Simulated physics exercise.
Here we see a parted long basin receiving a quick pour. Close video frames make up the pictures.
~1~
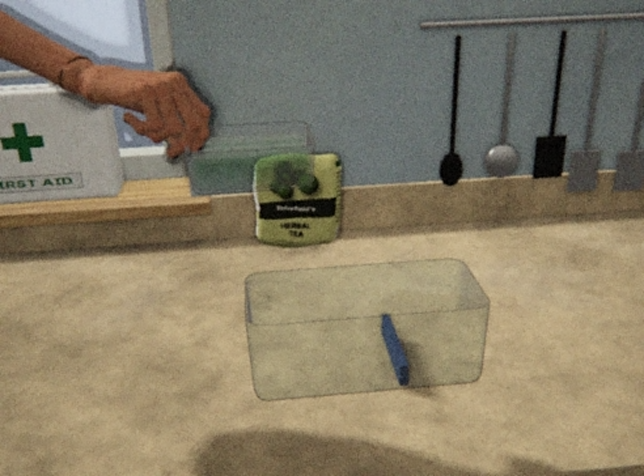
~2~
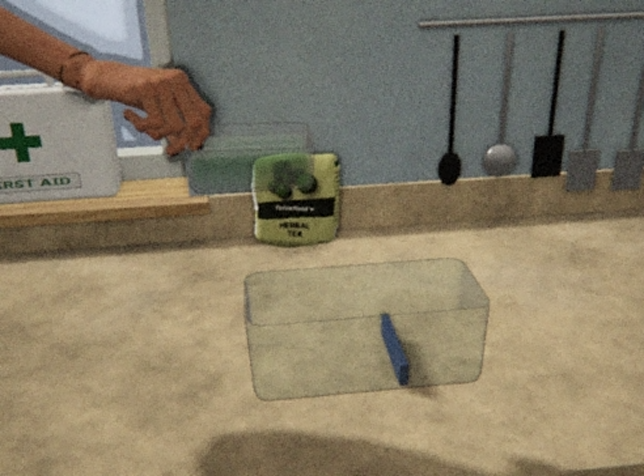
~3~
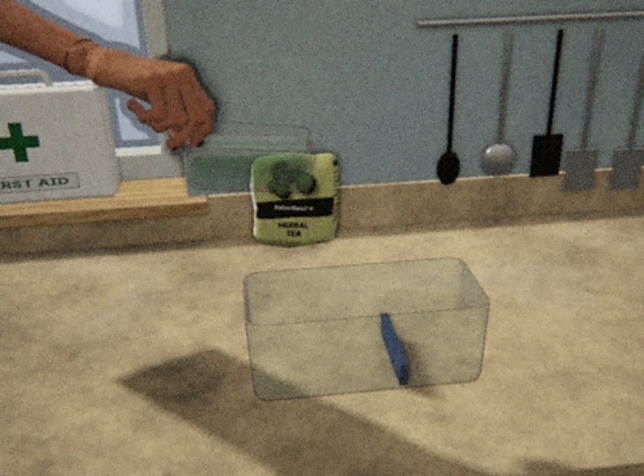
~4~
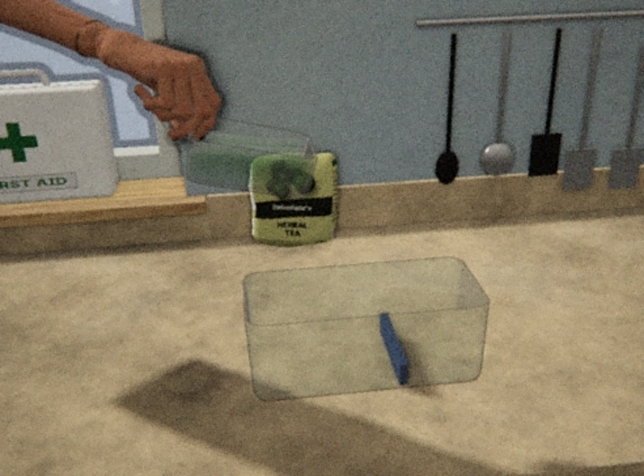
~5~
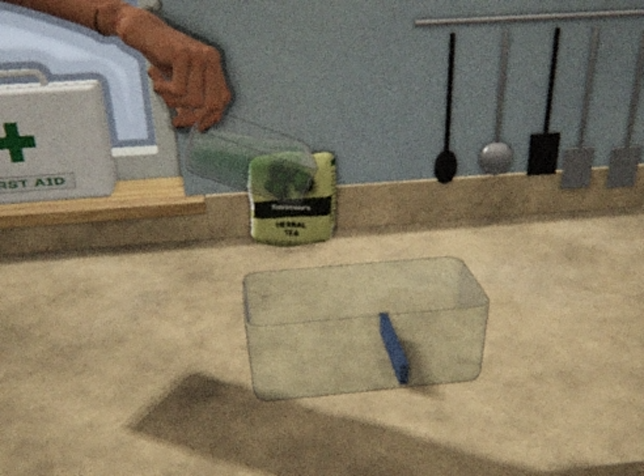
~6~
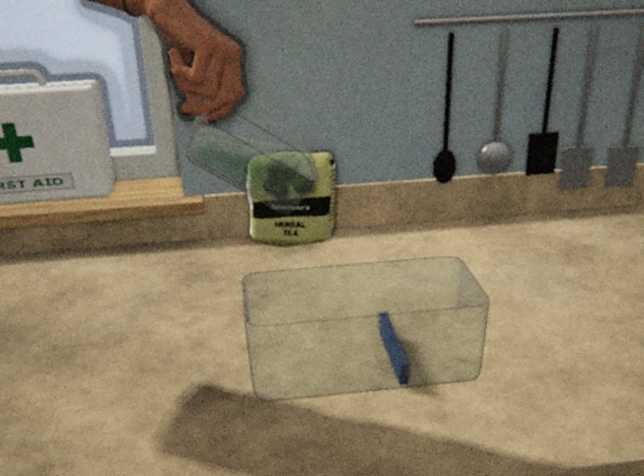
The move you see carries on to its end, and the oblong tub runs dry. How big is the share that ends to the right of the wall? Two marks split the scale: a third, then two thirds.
The share right of the wall will be small, below one third.
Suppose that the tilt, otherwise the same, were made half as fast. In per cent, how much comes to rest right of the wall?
I'd estimate about 15 percent ends up there.
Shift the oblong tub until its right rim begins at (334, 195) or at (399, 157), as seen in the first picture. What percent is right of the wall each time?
The first start yields 20 per cent, the second 55 per cent.
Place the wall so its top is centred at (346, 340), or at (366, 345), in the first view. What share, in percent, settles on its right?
The first placement leaves close to 70 per cent, the second close to 45 per cent.
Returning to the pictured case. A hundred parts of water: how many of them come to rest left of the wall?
Close to 75 in a hundred.
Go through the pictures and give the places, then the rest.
The first frame shows tilt 0°; pouring edge (311, 135); surface from (192, 149) to (308, 142); the long basin's rim runs from (246, 300) to (476, 282); the wall's top is at (395, 340).
The second frame shows tilt 2°; pouring edge (311, 136); surface from (192, 149) to (308, 143).
The third frame shows tilt 6°; pouring edge (312, 141); surface from (192, 146) to (309, 145).
The fourth frame shows tilt 14°; pouring edge (313, 148); surface from (192, 143) to (309, 148).
The fifth frame shows tilt 24°; pouring edge (312, 158); surface from (192, 140) to (312, 151); 1 per cent is over the edge.
The sixth frame shows tilt 35°; pouring edge (310, 170); surface from (192, 137) to (299, 154); 6 per cent is over the edge.
A moment on, the oblong tub is tipped on its side and 8 per cent is still to pour, 25 is left of the wall and 0 right of it.
Next, the oblong tub is tipped right over and 1 per cent is still to pour, 77 is left of the wall and 7 right of it.
Then the oblong tub is tipped right over and 0 per cent is still to pour, 72 is left of the wall and 16 right of it.
Later the oblong tub is tipped right over and 0 per cent is still to pour, 74 is left of the wall and 17 right of it.
At rest 74 per cent lies left of the wall, 17 right of it and 9 outside.
